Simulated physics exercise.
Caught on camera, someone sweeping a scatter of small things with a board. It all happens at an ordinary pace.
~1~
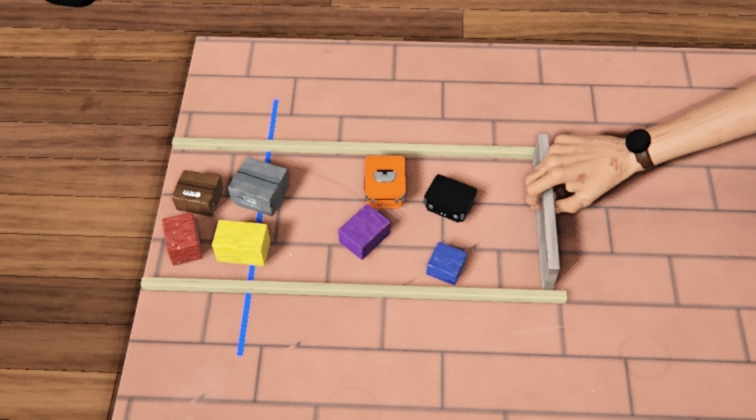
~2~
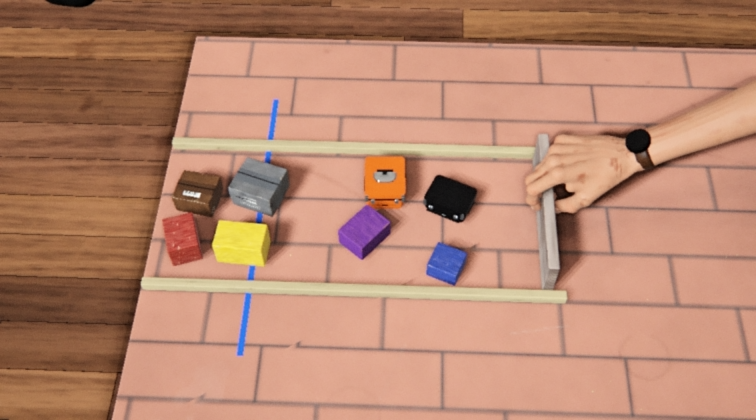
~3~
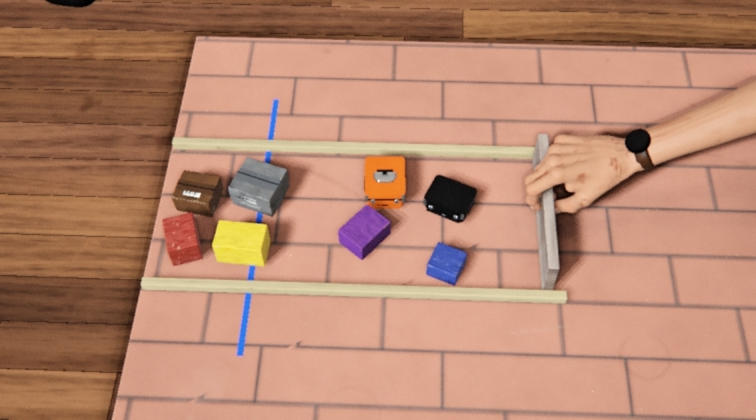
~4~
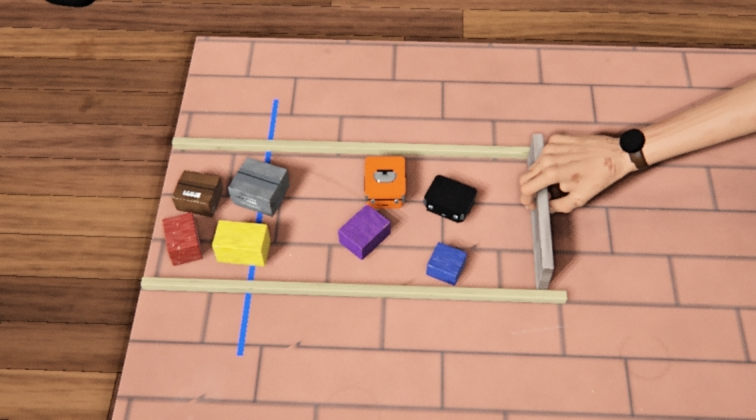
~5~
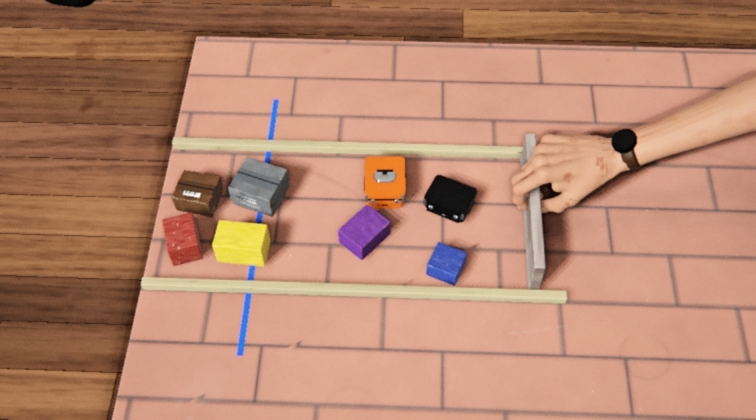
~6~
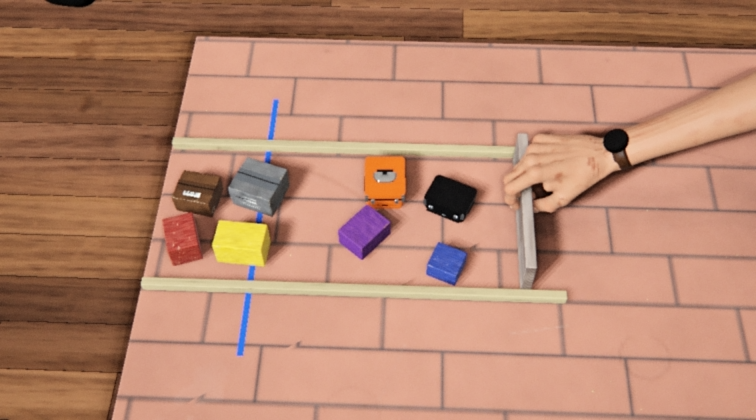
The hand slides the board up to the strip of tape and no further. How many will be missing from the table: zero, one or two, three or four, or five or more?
As it turns out, the number that fall off is one or two.
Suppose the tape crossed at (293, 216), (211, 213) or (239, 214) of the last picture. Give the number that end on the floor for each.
Try by try, 0, 4 and 2.
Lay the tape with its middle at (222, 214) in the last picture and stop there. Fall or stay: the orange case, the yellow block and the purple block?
The orange case is kept, the yellow block comes down, the purple block stays on.
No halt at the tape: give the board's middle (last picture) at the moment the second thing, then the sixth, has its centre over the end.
Its middle is around (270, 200) and later (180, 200).
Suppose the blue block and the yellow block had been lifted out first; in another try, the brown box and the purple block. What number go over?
It would be 1 and 0.
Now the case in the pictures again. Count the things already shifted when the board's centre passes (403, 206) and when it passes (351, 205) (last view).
First 4, then 4.
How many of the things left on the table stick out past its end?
1 of them.
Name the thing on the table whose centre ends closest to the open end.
Foremost is the yellow block.
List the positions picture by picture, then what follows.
Red block (183, 239); brown box (198, 193); yellow block (242, 243); board (545, 210); tape (260, 215), in the first frame.
Brown box (198, 194); blue block (447, 264), in the second frame.
Yellow block (242, 243); board (545, 210), in the third frame.
Red block (183, 239); black case (450, 200), in the fourth frame.
Brown box (198, 194); grey box (260, 187), in the fifth frame.
Red block (183, 239); brown box (198, 194); yellow block (242, 243); board (524, 210); tape (260, 215), in the sixth frame.
A little later, none off yet; red block at rest near (183, 239); brown box at rest near (198, 194); yellow block at rest near (242, 243).
When it is over, the number that fall off is one or two; down, brown box and red block.
